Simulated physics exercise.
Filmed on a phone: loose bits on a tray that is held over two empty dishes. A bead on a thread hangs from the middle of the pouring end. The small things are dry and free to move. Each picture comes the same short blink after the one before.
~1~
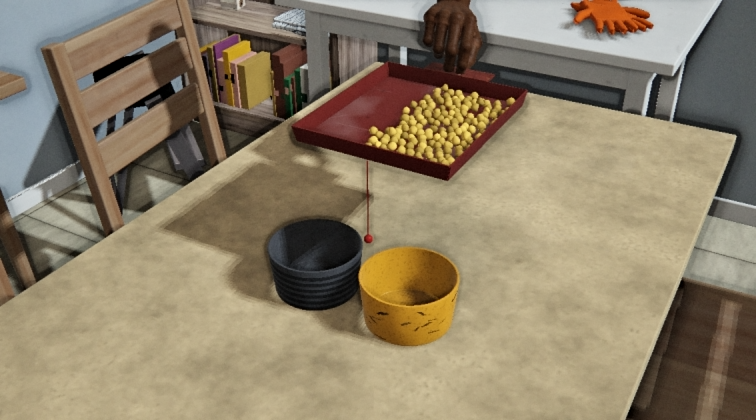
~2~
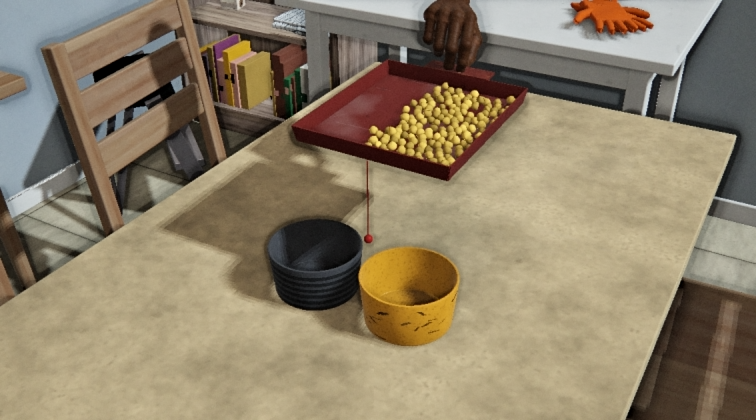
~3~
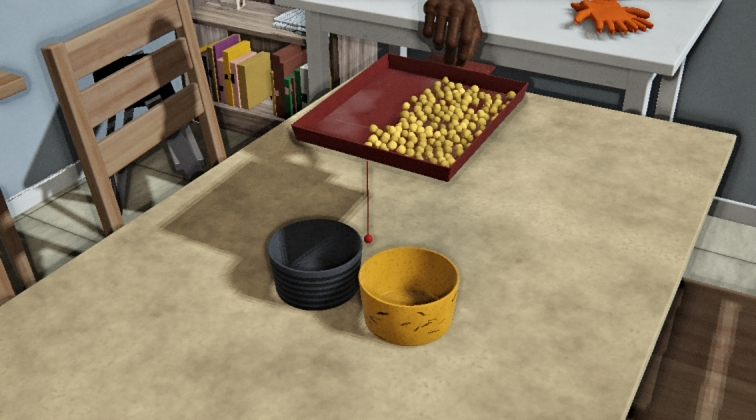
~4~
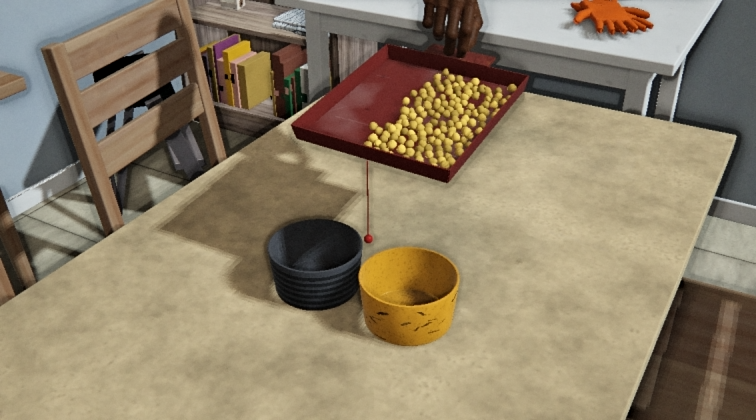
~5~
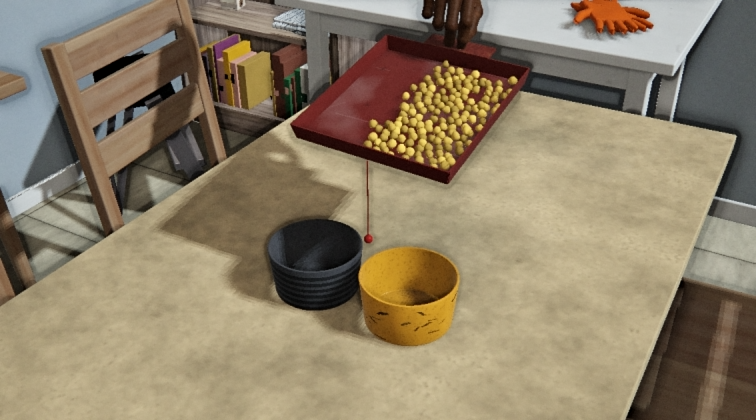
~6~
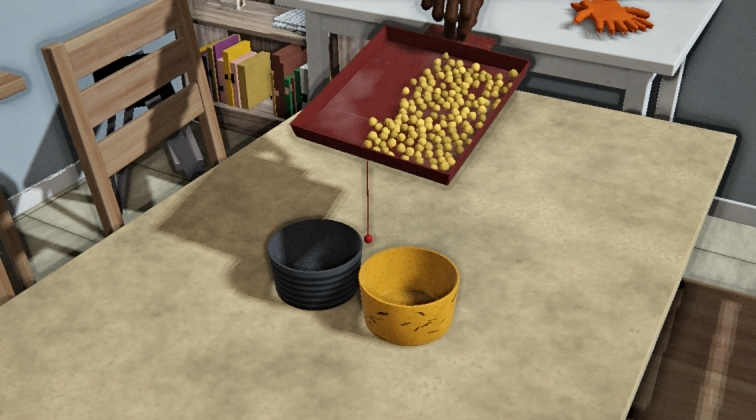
A dark red tray of yellow puffed balls, gripped at its far side by a hand, slowly tilts as its far side rises over a mottled beige table, seen from above by a still camera. Below it, a red bead hangs on a thread near a ribbed black dish at left and a yellow one at right, with a wooden chair, books and orange gloves behind. The balls stay bunched toward the tray's right side, shifting only slightly, while the dishes remain still.
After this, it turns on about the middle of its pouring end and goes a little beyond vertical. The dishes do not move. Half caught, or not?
Together they catch the larger part.
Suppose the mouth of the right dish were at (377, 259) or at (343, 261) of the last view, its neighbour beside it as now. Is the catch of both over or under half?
At the first place not half, at the second the smaller part.
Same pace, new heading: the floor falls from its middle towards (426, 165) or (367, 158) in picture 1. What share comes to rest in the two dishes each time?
In turn 80 and 50 in a hundred.
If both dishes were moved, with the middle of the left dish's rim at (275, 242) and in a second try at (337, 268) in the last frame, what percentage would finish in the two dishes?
First some 50, then 90 per cent.
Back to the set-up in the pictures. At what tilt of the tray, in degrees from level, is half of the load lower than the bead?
Roughly 110°.
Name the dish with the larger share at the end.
More ends in right.
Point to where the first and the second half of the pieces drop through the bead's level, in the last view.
Early half (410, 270), late half (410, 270).
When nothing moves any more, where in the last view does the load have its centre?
Around (407, 319).
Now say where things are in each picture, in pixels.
In the first picture, corners of the pouring end at (296, 125) and (448, 164), level; middle of the load at (436, 124), puffed corn balls; left dish at (290, 286); right dish at (385, 321); bead on its thread at (368, 239).
In the second picture, corners of the pouring end at (296, 125) and (448, 164), level; middle of the load at (437, 123).
In the third picture, corners of the pouring end at (296, 124) and (448, 166), tipped barely, lowest at the right corner; middle of the load at (437, 120).
In the fourth picture, corners of the pouring end at (295, 124) and (448, 167), tipped a little, lowest at the right corner; middle of the load at (437, 116).
In the fifth picture, corners of the pouring end at (295, 123) and (448, 169), tipped a little, lowest at the right corner; middle of the load at (437, 112).
In the sixth picture, corners of the pouring end at (294, 123) and (447, 171), tipped a little, lowest at the right corner; middle of the load at (437, 109); left dish at (290, 286); right dish at (385, 321).
Soon, tray tipped steeply; all on the tray.
A while on, tray tipped right over; all on the tray.
Towards the end, tray tipped past a quarter turn; most in the right dish; a stray few in the left dish; about a quarter outside both.
Finally, tray tipped past a quarter turn; most in the right dish; a stray few in the left dish; about a quarter outside both.
